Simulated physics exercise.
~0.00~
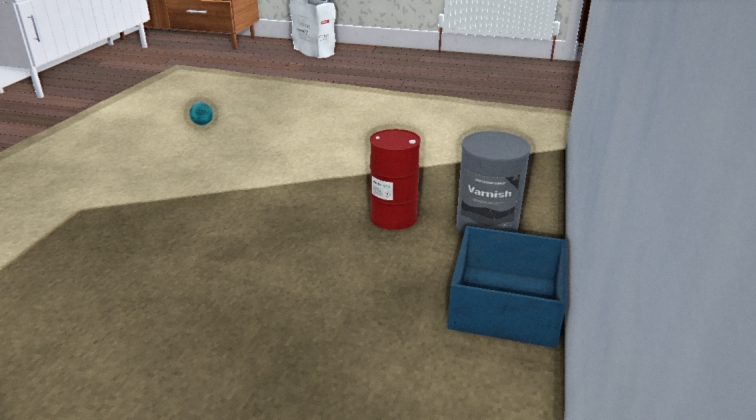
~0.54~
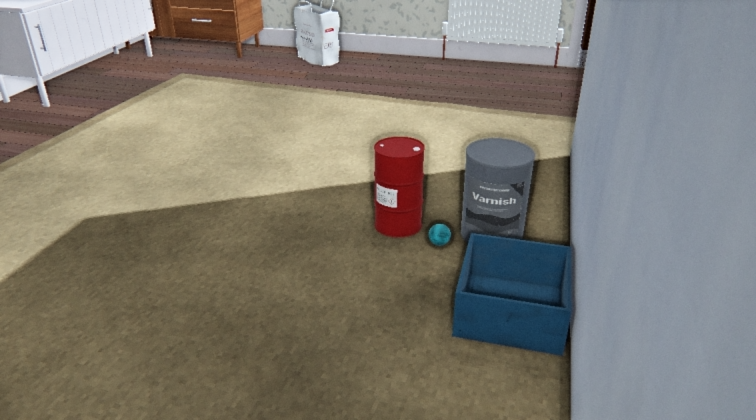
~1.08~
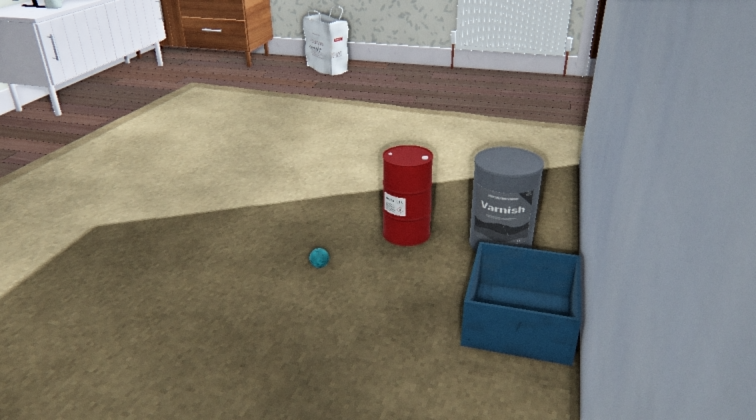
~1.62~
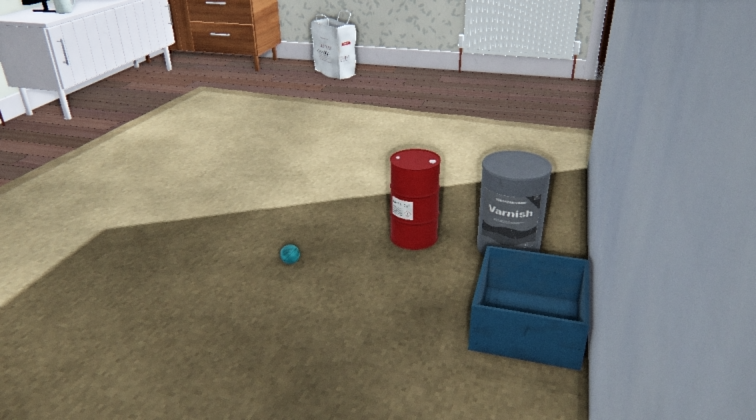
In a room with a patterned wall and wooden floor, a small turquoise ball is over the pale, sunlit part of a large beige rug, to the left of a red canister, a grey pail marked as varnish and an empty blue box. The ball travels right and down, reaching the gap between the canister and the pail, near the box. It then heads back left, clear of the box, onto the shaded rug. It drifts slightly farther left and ends outside the box, while the canister and pail stay standing in place.
